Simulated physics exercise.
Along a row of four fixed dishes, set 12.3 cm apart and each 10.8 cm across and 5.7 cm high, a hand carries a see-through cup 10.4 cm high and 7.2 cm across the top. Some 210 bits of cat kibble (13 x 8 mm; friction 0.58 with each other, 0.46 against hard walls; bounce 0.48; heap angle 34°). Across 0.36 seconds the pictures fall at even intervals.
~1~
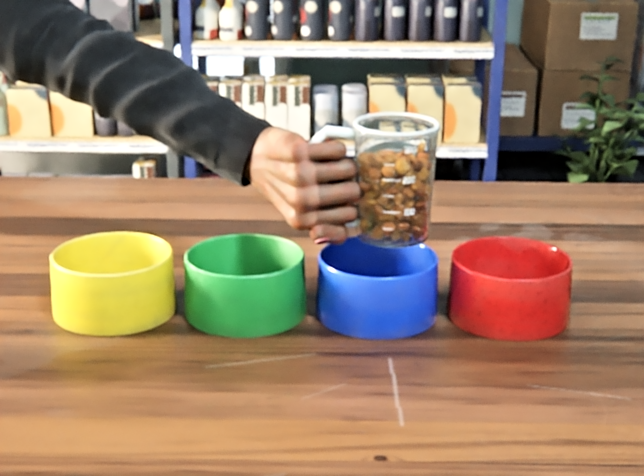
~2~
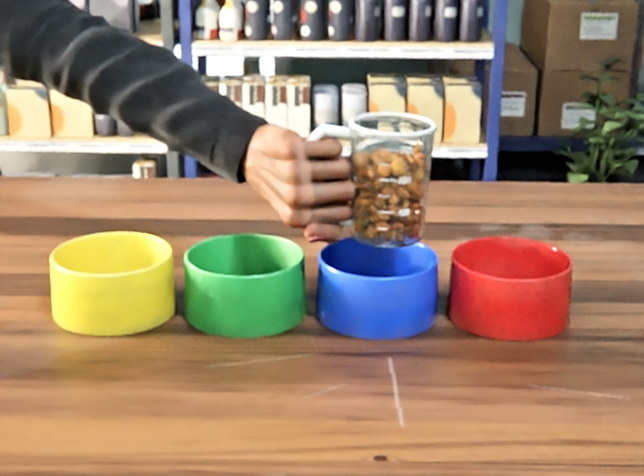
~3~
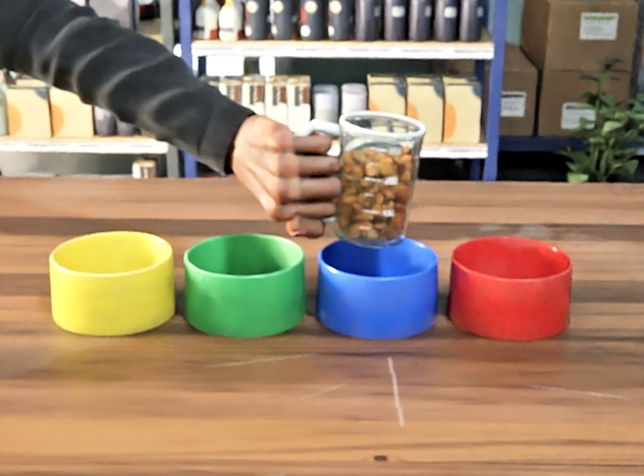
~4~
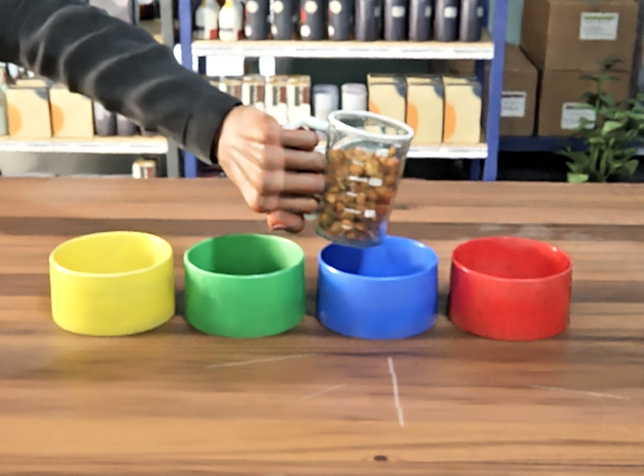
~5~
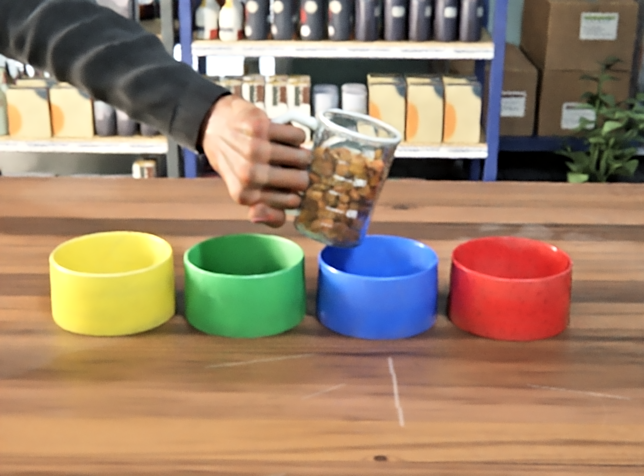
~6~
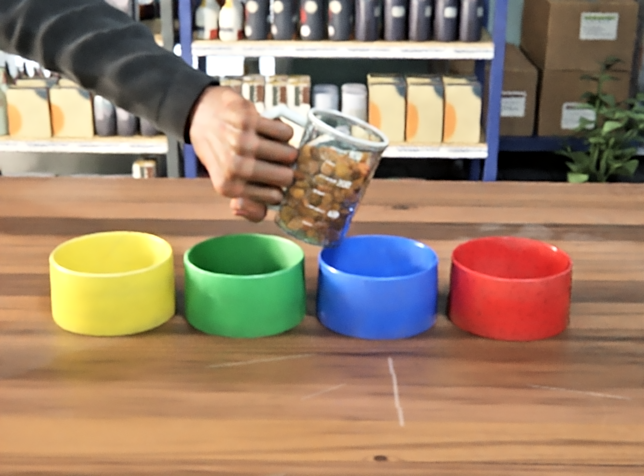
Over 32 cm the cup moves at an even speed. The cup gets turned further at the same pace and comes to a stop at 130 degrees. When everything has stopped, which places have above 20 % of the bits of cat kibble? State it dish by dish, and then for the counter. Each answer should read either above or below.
Red - below, blue - below, green - below, yellow - above, counter - below.
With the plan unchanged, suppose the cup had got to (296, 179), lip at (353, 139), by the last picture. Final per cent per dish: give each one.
It'd finish with red at 0, blue at 0, green at 0 and yellow at 100.
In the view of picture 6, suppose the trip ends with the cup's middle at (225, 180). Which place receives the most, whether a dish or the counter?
Result: Biggest portion at green.
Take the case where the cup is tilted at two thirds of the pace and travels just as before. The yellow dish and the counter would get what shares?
The yellow dish would get 100 and the counter 0.
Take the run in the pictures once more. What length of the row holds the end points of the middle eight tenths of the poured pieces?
I'd put it near 6 cm.
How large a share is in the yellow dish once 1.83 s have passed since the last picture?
Some 95 per cent.
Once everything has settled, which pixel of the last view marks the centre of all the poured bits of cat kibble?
Roughly pixel (114, 288).
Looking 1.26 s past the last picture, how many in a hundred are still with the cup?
Close to 90 in a hundred.
Then, 0.76 s after the last picture, tilt 72 degrees; cup holds 100 %.
Then, 1.26 s after the last picture, tilt 105 degrees; cup holds 90 %, yellow 5 %.
Then, 1.83 s after the last picture, tilt 130 degrees; cup holds 0 %, yellow 95 %.
In the end, red 0 %, blue 0 %, green 0 %, yellow 100 %, counter 0 %.
